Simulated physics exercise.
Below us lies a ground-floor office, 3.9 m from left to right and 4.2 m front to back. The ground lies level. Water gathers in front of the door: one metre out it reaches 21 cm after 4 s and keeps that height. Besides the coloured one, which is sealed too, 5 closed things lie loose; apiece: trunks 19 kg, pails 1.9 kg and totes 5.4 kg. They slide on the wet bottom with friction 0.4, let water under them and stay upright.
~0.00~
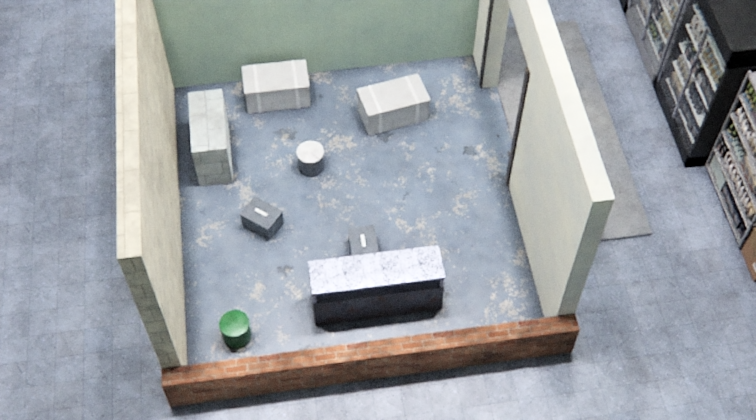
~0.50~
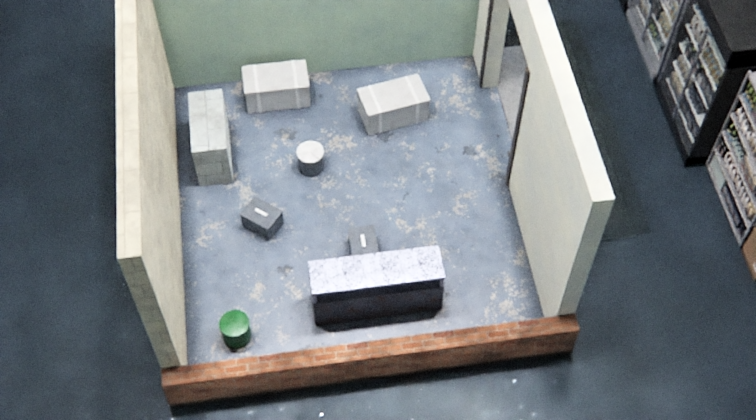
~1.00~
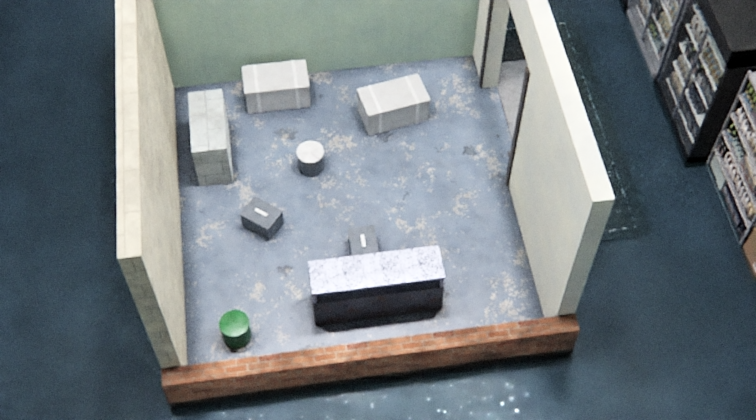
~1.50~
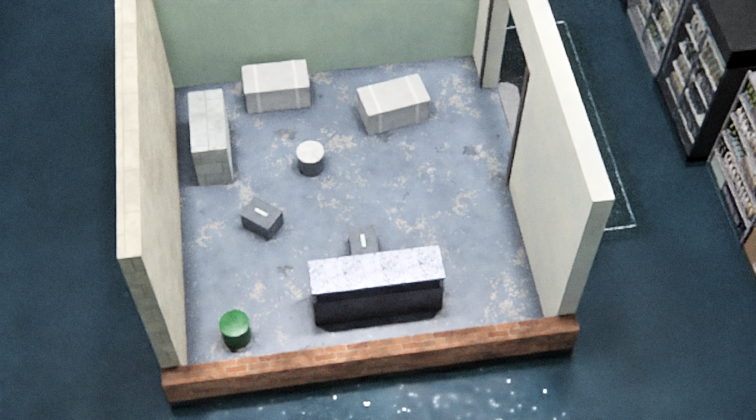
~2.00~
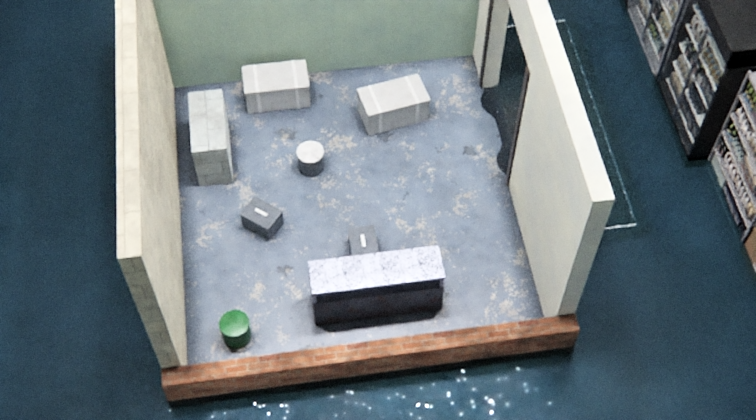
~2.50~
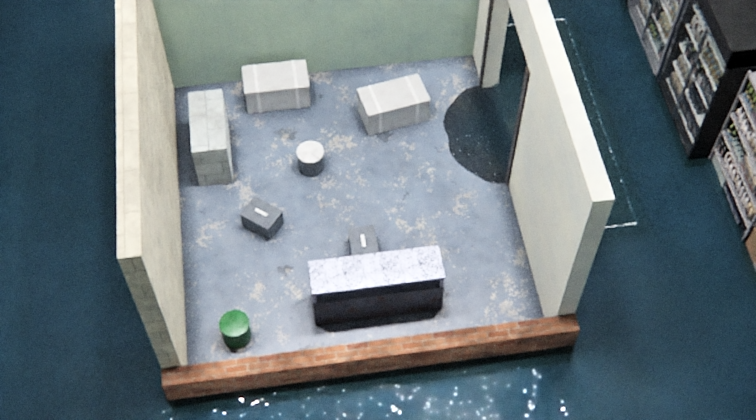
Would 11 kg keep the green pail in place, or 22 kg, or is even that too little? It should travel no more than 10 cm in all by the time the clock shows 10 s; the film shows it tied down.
Verdict: Only the larger load is enough.
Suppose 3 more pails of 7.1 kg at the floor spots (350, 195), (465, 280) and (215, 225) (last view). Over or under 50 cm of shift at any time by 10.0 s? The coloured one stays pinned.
In turn: Over, short of it, over.
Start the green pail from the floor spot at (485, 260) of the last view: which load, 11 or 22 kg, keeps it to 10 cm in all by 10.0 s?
The smaller is enough.
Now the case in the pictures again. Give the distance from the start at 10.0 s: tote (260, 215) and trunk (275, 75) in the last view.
In that order: 200 cm, 100 cm.
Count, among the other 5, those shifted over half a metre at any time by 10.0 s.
That makes 5.
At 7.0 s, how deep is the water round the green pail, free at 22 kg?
About 5 cm.
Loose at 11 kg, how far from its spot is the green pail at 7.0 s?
About 0 cm.
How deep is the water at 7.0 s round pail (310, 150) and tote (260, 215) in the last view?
Roughly 12 and 10 cm.
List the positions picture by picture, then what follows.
In the first picture, the green pail at (234, 323) rests on the ground; 0.0 m2 under water; 0 of 6 have shifted.
In the second picture, the green pail at (234, 323), on the bottom; water covers 0.0 m2; 0 of 6 have shifted.
In the third picture, the green pail at (234, 323), on the bottom; water covers 0.0 m2; 0 of 6 have shifted.
In the fourth picture, the green pail at (234, 323) rests on the ground; 0.0 m2 under water; 0 of 6 have shifted.
In the fifth picture, the green pail at (234, 323) rests on the ground; water covers 0.0 m2; 0 of 6 have shifted.
In the sixth picture, the green pail at (234, 323) rests on the ground; 0.7 m2 under water; 0 of 6 have shifted.
After 3.5 s the green pail would be 0 cm from its start with 11 kg and 0 cm from its start with 22 kg; 0 cm of water round it then.
After 4.5 s the green pail would be 0 cm from its start with 11 kg and 0 cm from its start with 22 kg; 0 cm of water round it then.
After 7.0 s the green pail would be 0 cm from its start with 11 kg and 0 cm from its start with 22 kg; 5 cm of water round it then.
After 10.0 s the green pail would be 106 cm from its start with 11 kg and 0 cm from its start with 22 kg; 15 cm of water round it then.
